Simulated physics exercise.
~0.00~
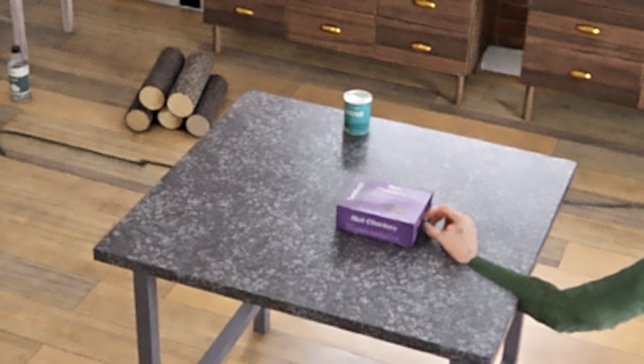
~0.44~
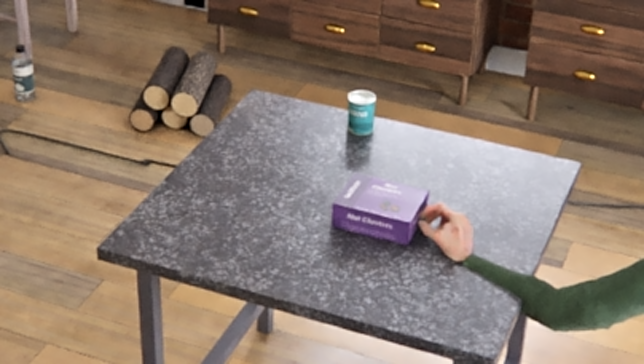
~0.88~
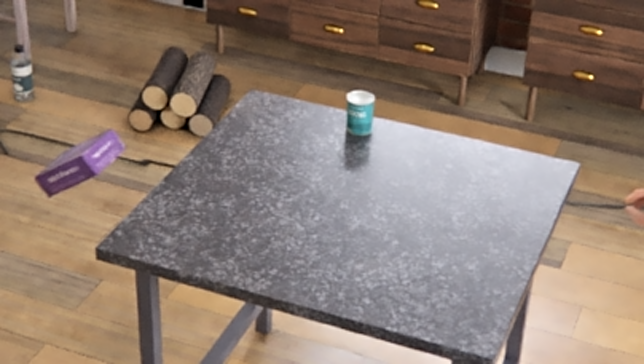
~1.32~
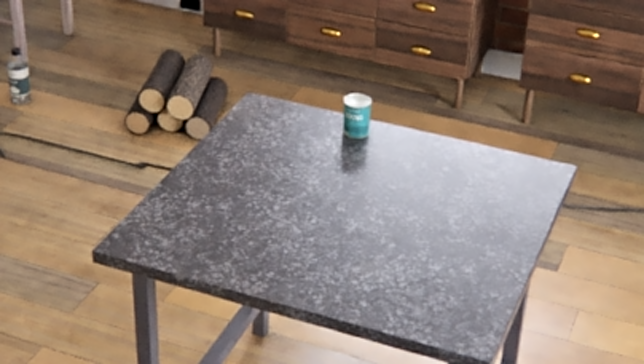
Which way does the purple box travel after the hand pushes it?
The purple box travels to the left, crossing the table and going over its left edge.
